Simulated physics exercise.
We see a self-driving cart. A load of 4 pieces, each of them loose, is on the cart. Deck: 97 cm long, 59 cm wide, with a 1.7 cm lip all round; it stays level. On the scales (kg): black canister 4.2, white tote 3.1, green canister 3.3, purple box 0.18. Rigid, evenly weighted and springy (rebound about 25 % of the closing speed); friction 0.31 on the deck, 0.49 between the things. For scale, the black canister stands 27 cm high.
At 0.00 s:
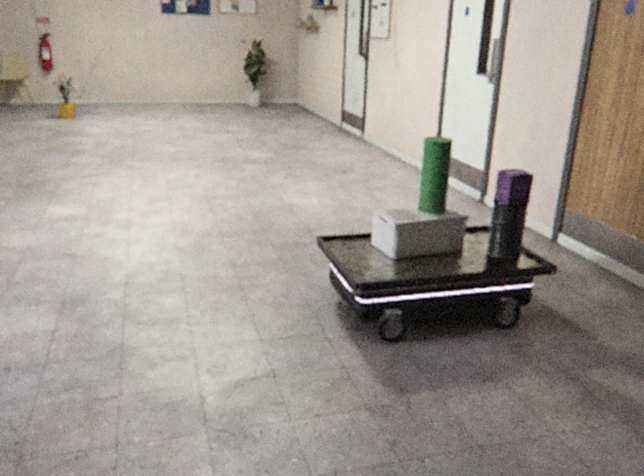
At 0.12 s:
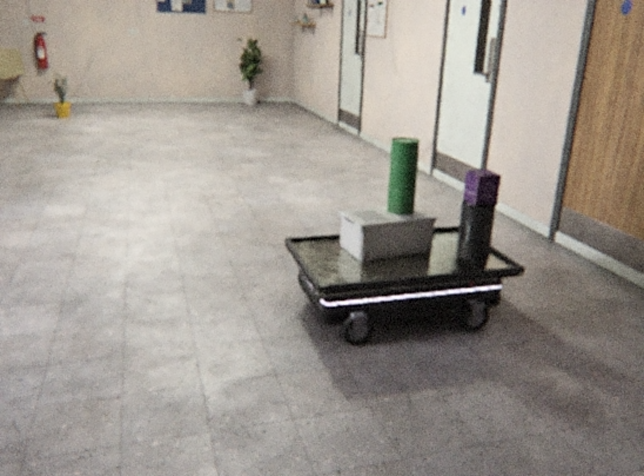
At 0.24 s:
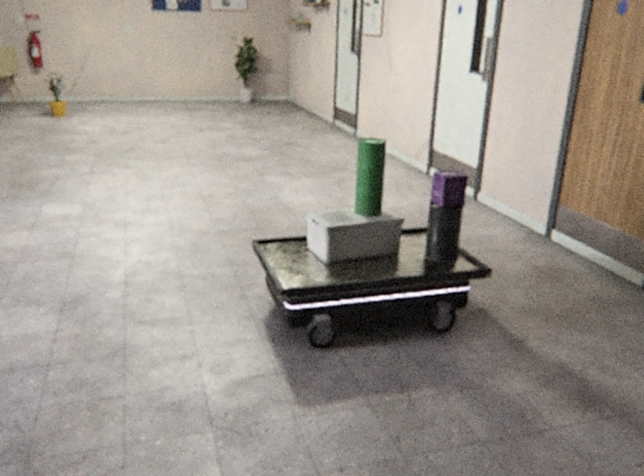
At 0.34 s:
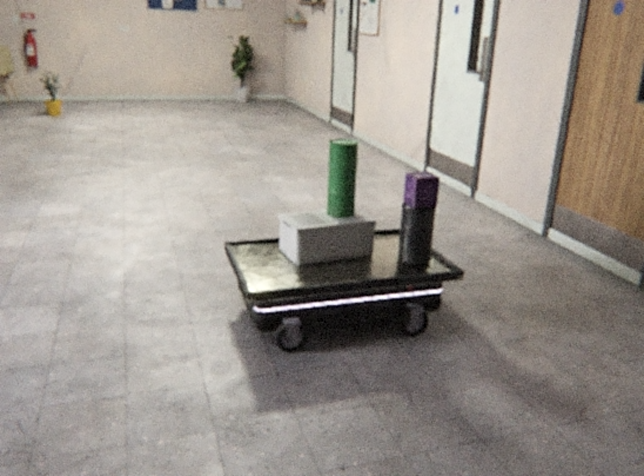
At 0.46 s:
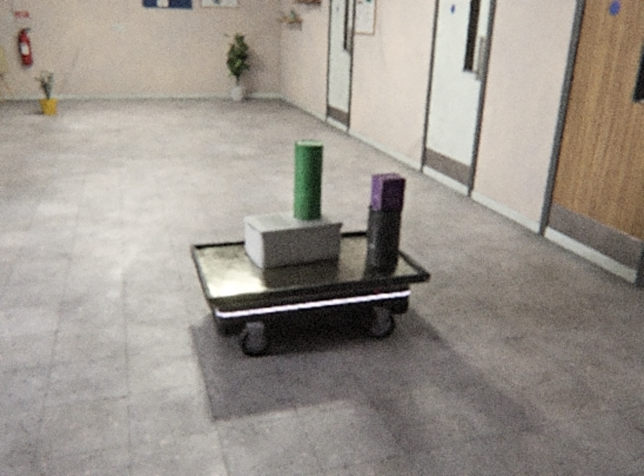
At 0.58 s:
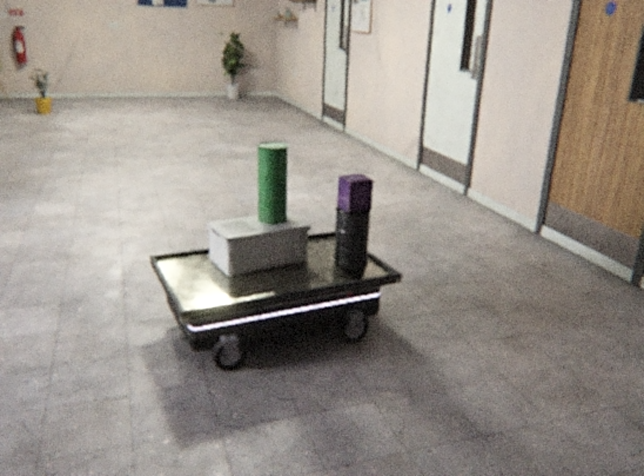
A tiled corridor with a row of doors along the right wall is seen from slightly above, with plants and a red extinguisher at the far end. A low black cart with a raised rim carries a white tote, a green canister rising at its far side, and a purple box atop a black canister at right. The cart rolls steadily leftward, finally turning slightly toward the viewer, while the camera pans slightly right.
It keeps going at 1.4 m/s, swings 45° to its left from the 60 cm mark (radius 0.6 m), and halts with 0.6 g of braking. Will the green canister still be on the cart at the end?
The green canister comes off the cart.
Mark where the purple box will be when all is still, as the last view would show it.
Near (221, 237).
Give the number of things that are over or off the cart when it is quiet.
That comes to 1.
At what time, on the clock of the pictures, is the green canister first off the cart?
At about 1.5 s.
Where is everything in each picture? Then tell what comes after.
In the first picture, cart has run 0 cm; green canister (435, 175); black canister (507, 228).
In the second picture, cart has run 17 cm; purple box (482, 188); black canister (476, 229).
In the third picture, cart has run 34 cm; white tote (354, 233); purple box (449, 189).
In the fourth picture, cart has run 48 cm; black canister (416, 232); white tote (327, 235).
In the fifth picture, cart has run 64 cm; purple box (388, 192); black canister (384, 234).
In the sixth picture, cart has run 81 cm, turned 7°; green canister (273, 183); white tote (259, 243) 2 cm from its spot.
By 0.78 s, cart has run 109 cm, turned 33°; green canister 10 cm from its spot near (209, 194); white tote 9 cm from its spot.
By 1.08 s, cart has run 148 cm, turned 45°; green canister tilted 26° near (112, 225); white tote 9 cm from its spot.
By 1.28 s, cart has run 154 cm, turned 45°, stopped; green canister on its side near (40, 279); purple box 12 cm from its spot; black canister 12 cm from its spot.
By 1.58 s, cart has run 154 cm, turned 45°, stopped; green canister now off the cart; purple box 16 cm from its spot; black canister 15 cm from its spot.
When it is over (2.0 s), off the cart, green canister; not toppled but over 10 cm from the start, black canister, white tote and purple box.
